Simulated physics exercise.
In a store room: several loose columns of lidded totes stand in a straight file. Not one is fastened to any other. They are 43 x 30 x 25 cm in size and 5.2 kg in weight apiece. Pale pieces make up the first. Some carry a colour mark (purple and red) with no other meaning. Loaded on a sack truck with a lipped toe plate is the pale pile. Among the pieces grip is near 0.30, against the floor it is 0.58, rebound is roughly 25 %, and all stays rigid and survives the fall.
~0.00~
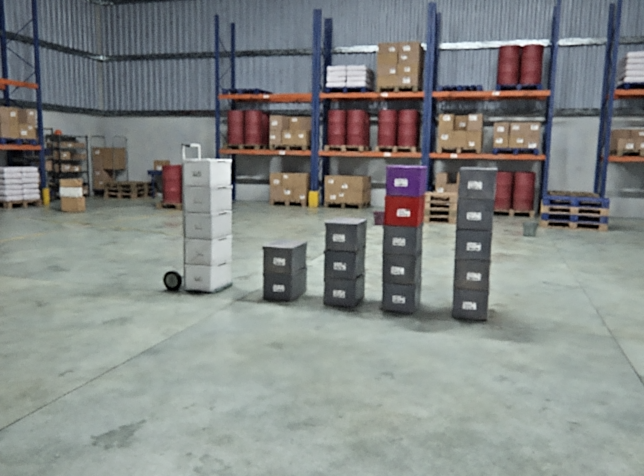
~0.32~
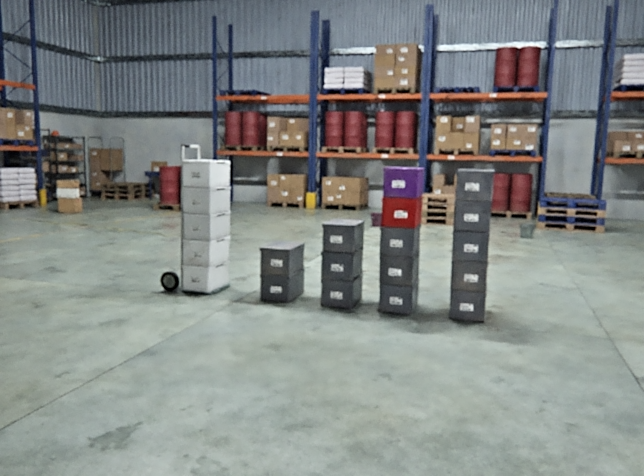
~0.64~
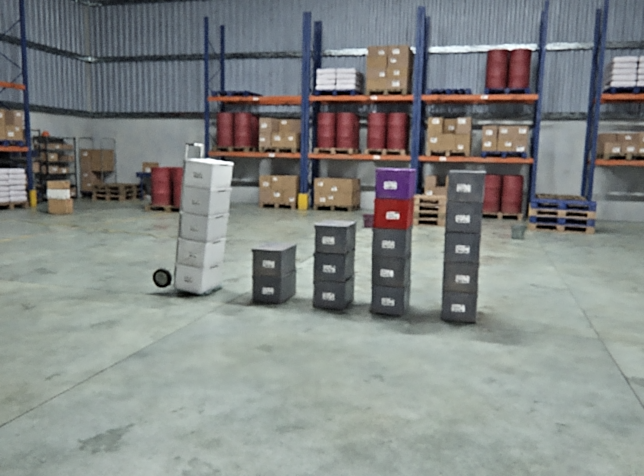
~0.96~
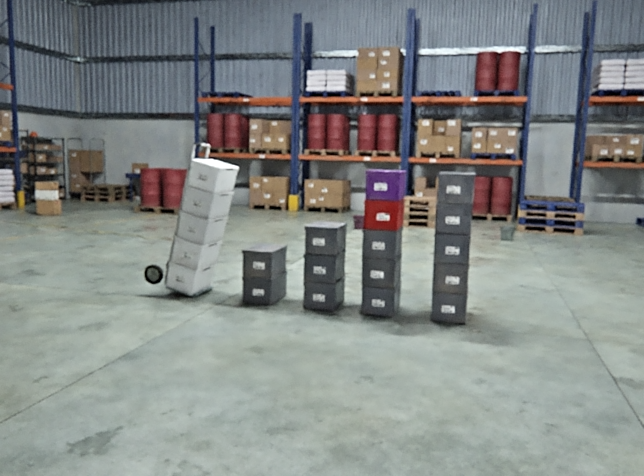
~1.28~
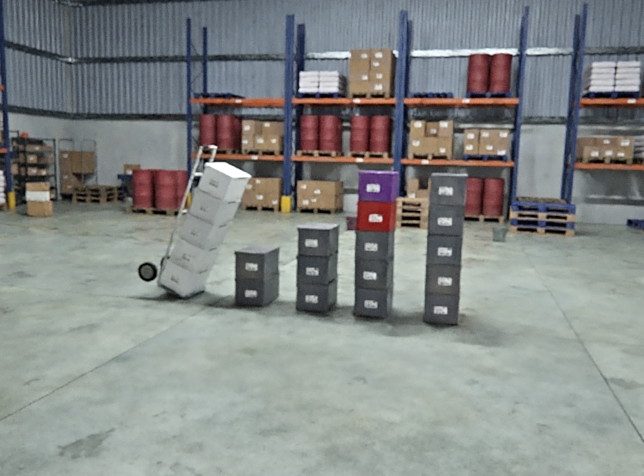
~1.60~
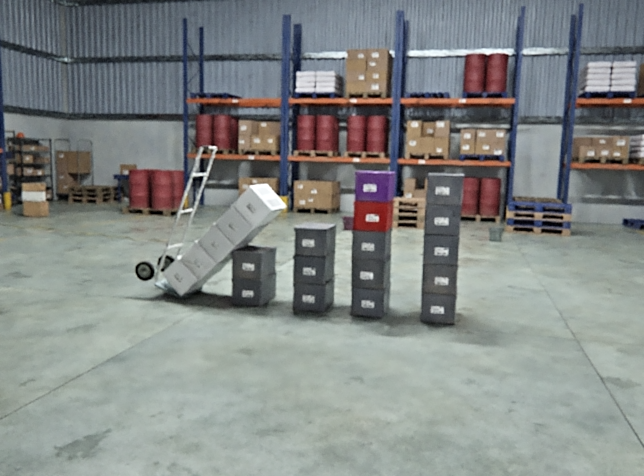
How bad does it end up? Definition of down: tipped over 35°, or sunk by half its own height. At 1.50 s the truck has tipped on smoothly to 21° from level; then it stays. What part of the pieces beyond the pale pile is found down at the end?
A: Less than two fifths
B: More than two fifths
Less than two fifths (A).
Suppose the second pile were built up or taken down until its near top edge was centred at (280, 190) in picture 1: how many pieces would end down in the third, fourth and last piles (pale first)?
Counts down - third: 1; fourth: 4; last: 5.
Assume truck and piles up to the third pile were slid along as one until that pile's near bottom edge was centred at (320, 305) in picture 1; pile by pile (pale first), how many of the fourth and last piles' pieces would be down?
Counts down: Fourth 0; last 0.
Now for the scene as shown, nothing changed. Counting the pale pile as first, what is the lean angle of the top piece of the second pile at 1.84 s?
Roughly 0 degrees.
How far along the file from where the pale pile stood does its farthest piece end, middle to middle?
I'd say close to 120 cm along.
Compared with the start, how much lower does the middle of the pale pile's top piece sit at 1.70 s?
About 40 cm.
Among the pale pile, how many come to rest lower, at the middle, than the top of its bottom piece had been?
Number of pale pieces - 2.
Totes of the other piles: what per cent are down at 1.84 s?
By then 0 %.
After 1.70 s, 5 of the pale pile down; none of the 15 other totes down, 1 disturbed.
After 1.84 s, 5 of the pale pile down; none of the 15 other totes down, 2 disturbed.
After 2.64 s, 4 of the pale pile down; none of the 15 other totes down, 3 disturbed.
In the end (3.3 s), 4 of the pale pile down; none of the 15 other totes down, 3 disturbed; purple tote unmoved; red tote unmoved. That is 0 per cent. From the last view, middles, purple tote near (376, 186), red tote near (375, 215).
